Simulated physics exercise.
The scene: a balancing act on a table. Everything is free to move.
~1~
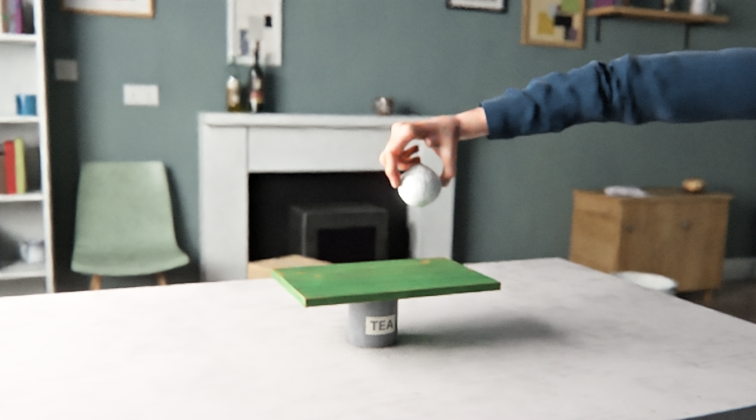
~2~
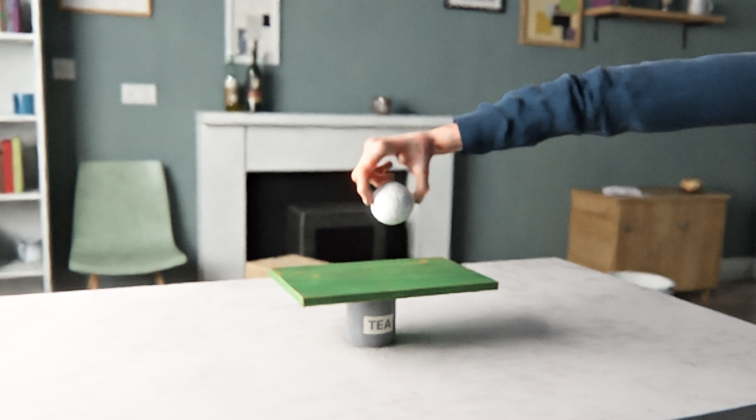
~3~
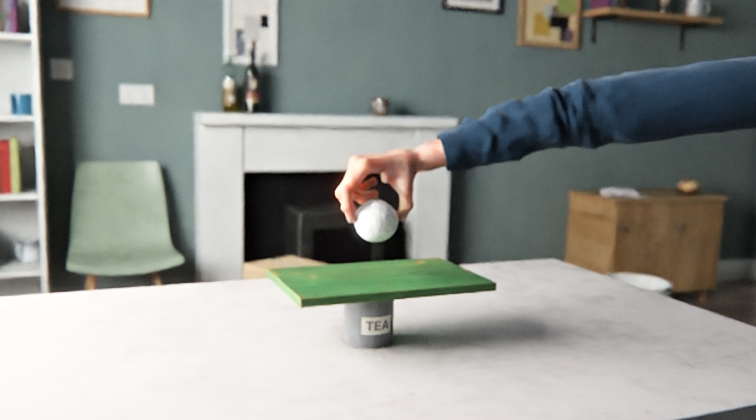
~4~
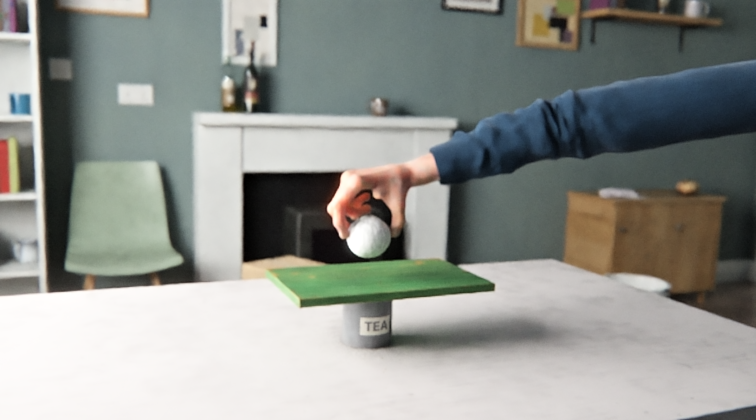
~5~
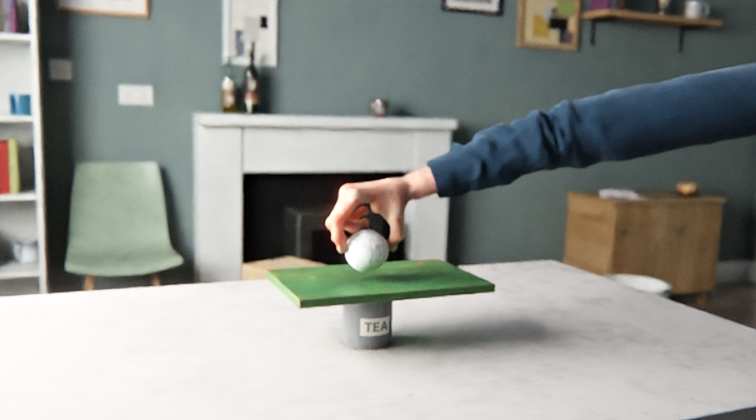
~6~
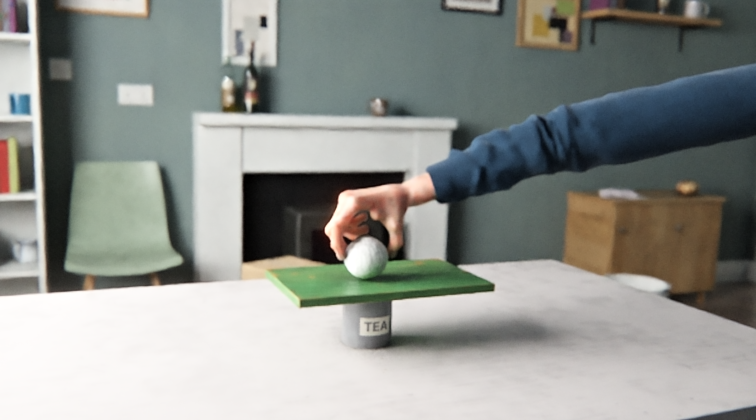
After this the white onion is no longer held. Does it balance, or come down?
Here the stack stays up.
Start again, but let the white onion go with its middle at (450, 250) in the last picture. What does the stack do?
Then it comes apart.
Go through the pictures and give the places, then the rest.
The first picture shows still above its spot; white onion (420, 186); green board (384, 279).
The second picture shows still above its spot; white onion (392, 203); green board (382, 278).
The third picture shows still above its spot; white onion (376, 221); green board (379, 279).
The fourth picture shows still above its spot; white onion (369, 236); green board (378, 280).
The fifth picture shows still above its spot; white onion (367, 250); green board (378, 280).
The sixth picture shows set down, still held; white onion (366, 257); green board (378, 280).
Then, 0.30 s after the last picture, nothing has stirred.
Then, 0.70 s after the last picture, white onion resting near (366, 258).
At rest, all 3 in place. Seen from the same camera at the end, white onion near (366, 258). The stack keeps its balance.
